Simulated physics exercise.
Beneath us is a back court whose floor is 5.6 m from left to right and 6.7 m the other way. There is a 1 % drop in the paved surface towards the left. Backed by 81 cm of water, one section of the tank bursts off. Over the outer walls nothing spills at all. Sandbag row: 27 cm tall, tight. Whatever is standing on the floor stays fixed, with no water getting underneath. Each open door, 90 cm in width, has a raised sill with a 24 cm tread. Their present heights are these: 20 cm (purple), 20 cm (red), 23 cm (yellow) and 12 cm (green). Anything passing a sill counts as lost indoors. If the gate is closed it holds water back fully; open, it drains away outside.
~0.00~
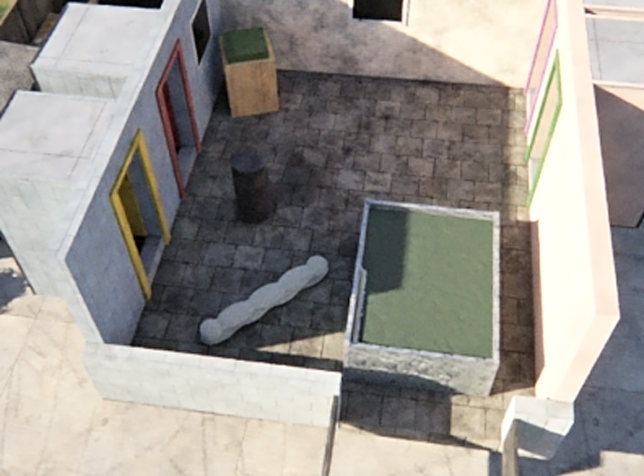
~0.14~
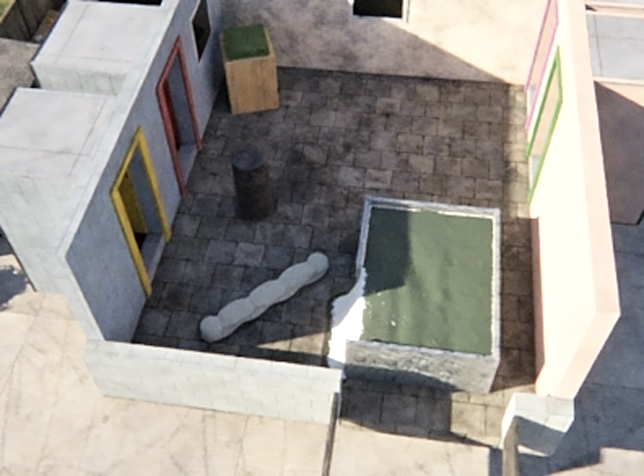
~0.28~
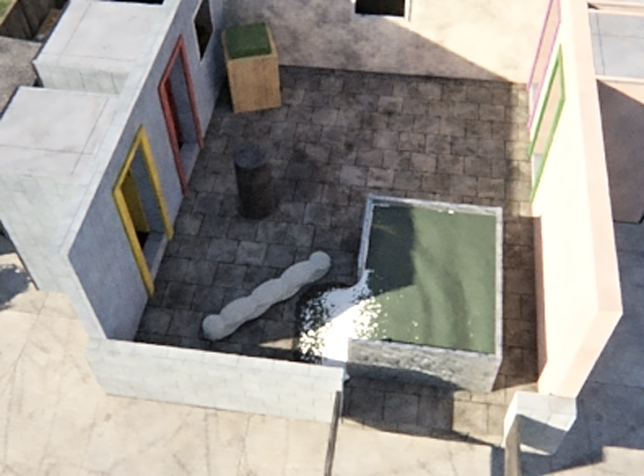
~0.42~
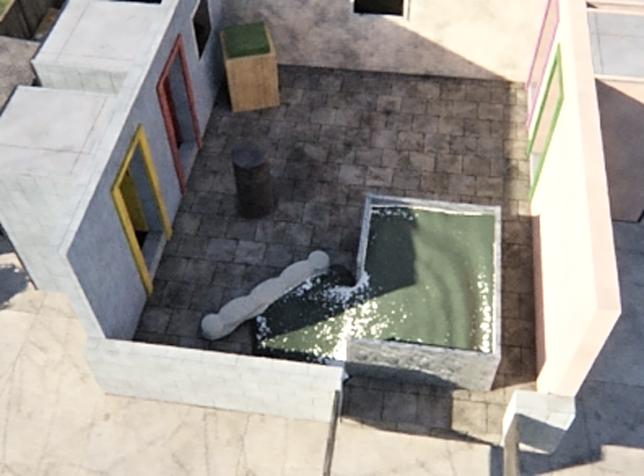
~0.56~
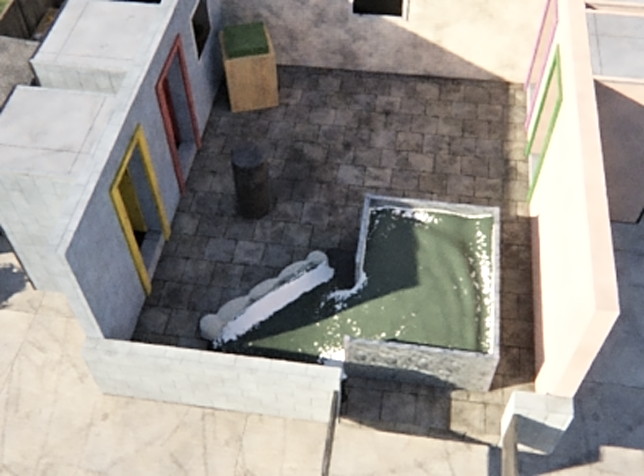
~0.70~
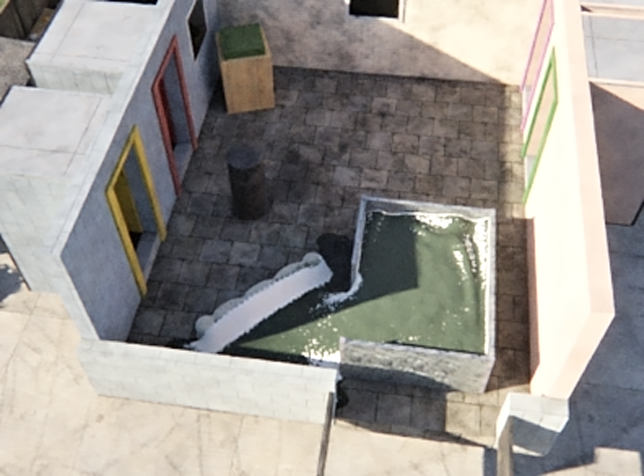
To begin with, dark green water lies still in a square tank inside a walled, paved court. Then the tank's left side opens near the front, and white, frothy water pours out, spreading leftward over the paving. It reaches the pale sandbag row and runs along it, foaming, towards the left wall.
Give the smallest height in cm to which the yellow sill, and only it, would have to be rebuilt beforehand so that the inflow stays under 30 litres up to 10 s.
Roughly 11 cm.
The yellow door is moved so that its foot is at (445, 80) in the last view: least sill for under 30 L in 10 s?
Roughly 8.5 cm.
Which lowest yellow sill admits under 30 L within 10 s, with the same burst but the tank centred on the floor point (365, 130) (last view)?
A minimum of about 13.0 cm.
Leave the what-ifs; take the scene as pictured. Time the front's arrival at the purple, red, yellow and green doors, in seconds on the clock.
The purple door at 5.5 s, the red door at 2.0 s, the yellow door at 1.5 s, the green door at 6.0 s.
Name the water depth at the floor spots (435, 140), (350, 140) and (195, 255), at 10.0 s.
In that order: 12, 9 and 6 cm.
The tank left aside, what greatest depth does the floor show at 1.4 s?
Around 73 centimetres.
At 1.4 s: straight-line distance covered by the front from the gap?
About 3.2 m.
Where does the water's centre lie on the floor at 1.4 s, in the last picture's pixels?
Around (354, 320).
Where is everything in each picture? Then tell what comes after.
In the first frame, still water, 81 cm deep, in the tank at (426, 278); the yellow door at (144, 226) is dry.
In the second frame, the front is at (327, 362), 0.3 m from the gap at (355, 325); 0.4 m2 of floor is wet, 81 cm left at the back.
In the third frame, the front is at (301, 323), 0.8 m from the gap at (357, 325); 1.1 m2 of floor is wet, 81 cm left at the back.
In the fourth frame, the front is at (257, 325), 1.4 m from the gap at (355, 325); 2.1 m2 of floor is wet, 76 cm left at the back.
In the fifth frame, the gap is at (354, 325), the front 1.9 m out at (215, 350); the back of the tank holds 68 cm.
In the sixth frame, the front is at a hidden place, 2.4 m from the gap at (350, 326); 3.4 m2 of floor is wet, 69 cm left at the back; 1.5 m in a straight line remain to the yellow door at (140, 222).
After 1.4 s water covers 20 % of the floor, deepest (73 cm) near (116, 372); it has not reached the yellow door.
After 3.0 s water covers 45 % of the floor, deepest (40 cm) near (142, 375); 18 cm at the yellow door, 0 litres in over its 23 cm sill.
After 10.0 s water covers 95 % of the floor, deepest (15 cm) near (116, 372); 7 cm at the yellow door, 0 litres in over its 23 cm sill.
At the yellow door as built, the water arrived by 1.5 s and peaked near 18 cm at 2.4 s.
With a sill of 9.5 cm, 45 litres would have come in within the 10 s; with 13 cm, 18 litres. So under 30 litres takes about 11 cm.
